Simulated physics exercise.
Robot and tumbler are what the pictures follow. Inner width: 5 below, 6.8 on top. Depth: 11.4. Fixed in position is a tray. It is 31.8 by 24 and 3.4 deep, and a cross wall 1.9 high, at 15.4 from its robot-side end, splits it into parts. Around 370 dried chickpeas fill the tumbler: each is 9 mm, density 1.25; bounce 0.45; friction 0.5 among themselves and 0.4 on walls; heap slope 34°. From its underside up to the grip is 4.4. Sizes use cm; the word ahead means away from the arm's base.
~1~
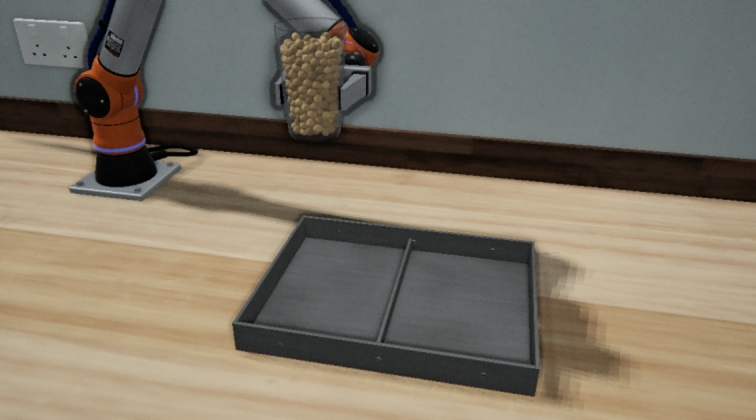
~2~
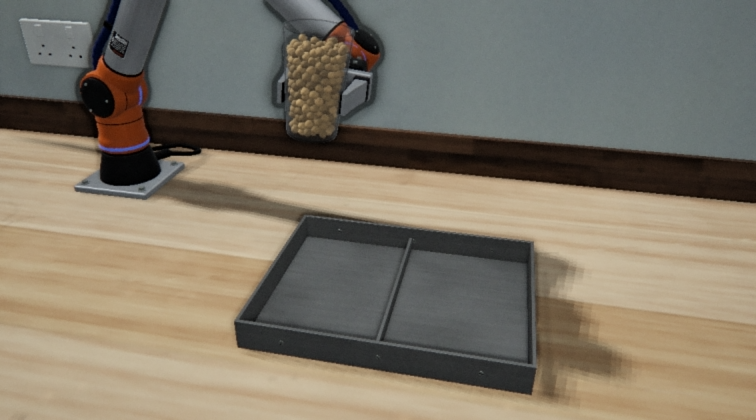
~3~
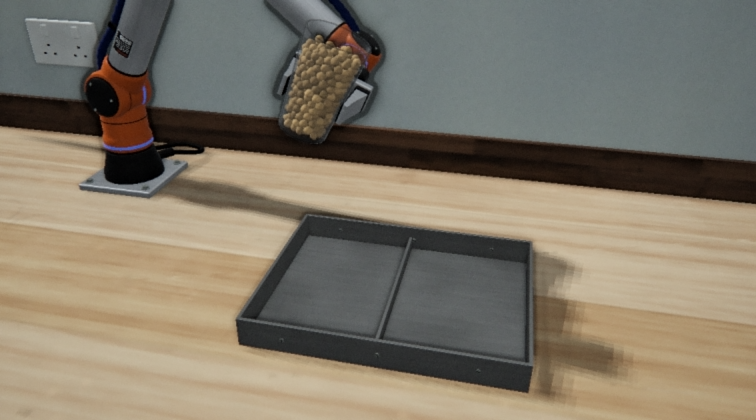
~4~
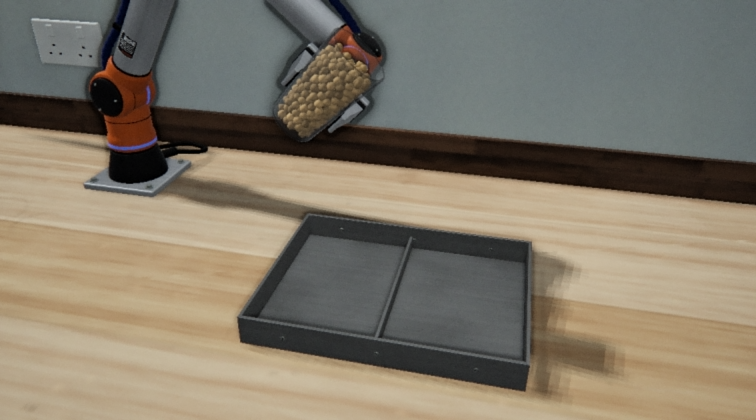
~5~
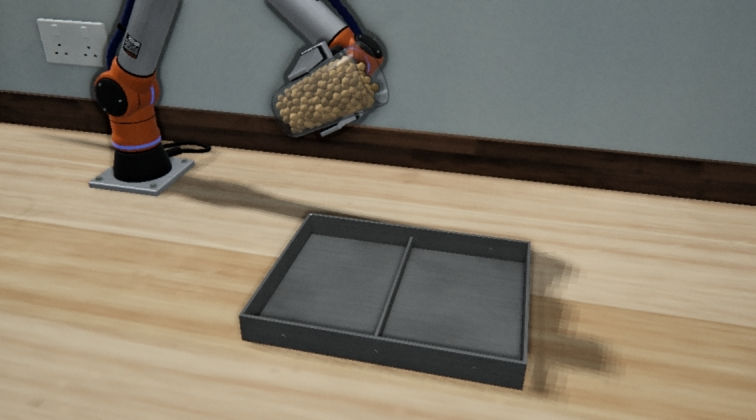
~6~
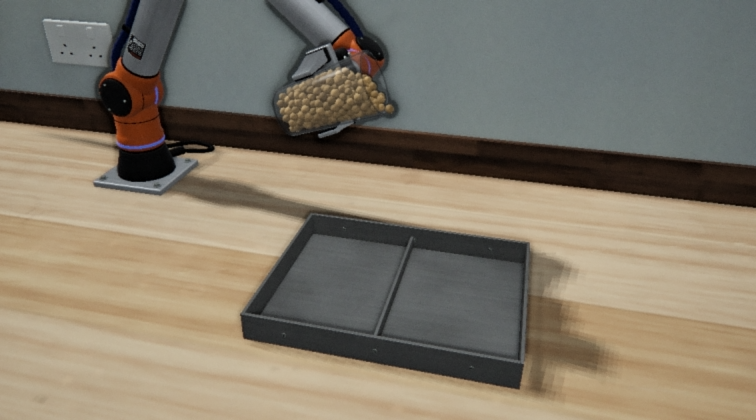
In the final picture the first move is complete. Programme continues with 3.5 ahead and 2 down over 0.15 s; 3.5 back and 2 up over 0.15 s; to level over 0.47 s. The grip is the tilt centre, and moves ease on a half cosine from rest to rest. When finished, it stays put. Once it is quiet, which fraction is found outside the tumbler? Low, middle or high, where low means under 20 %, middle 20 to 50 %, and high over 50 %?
Low, under 20 %.
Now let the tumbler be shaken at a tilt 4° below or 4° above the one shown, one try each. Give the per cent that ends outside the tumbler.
About 5 per cent for the first try and 10 per cent for the second.
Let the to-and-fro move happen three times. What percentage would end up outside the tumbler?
Then roughly 15 percent.
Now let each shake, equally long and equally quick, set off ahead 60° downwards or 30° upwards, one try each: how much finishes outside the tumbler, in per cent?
I'd say close to 0 percent for the first and close to 15 percent for the second.
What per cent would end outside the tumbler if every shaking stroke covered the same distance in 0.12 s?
It would come to roughly 10 %.
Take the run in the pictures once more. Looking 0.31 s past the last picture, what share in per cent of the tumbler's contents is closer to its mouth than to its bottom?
Mouth half: Close to 50 per cent.
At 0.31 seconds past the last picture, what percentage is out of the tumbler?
I'd put it at some 5 per cent at that point.
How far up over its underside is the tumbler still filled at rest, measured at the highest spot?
It reaches close to 11.0 cm in the end.
Then, 0.31 s on, tilted 67° forward, highest piece 29 above the table; 349 in the tumbler, 1 in the far-side part, 18 in flight or on a rim.
Then, 0.62 s on, tilted 16° forward, highest piece 32 above the table; 345 in the tumbler, 16 in the far-side part, 6 in the robot-side part, 1 in flight or on a rim.
Then, 0.97 s on, level, highest piece 33 above the table; 345 in the tumbler, 15 in the far-side part, 8 in the robot-side part.
Then, 2.02 s on, level, highest piece 33 above the table; 345 in the tumbler, 15 in the far-side part, 8 in the robot-side part.
In the end, 345 in the tumbler, 15 in the far-side part, 8 in the robot-side part. That is 6 % outside the tumbler.
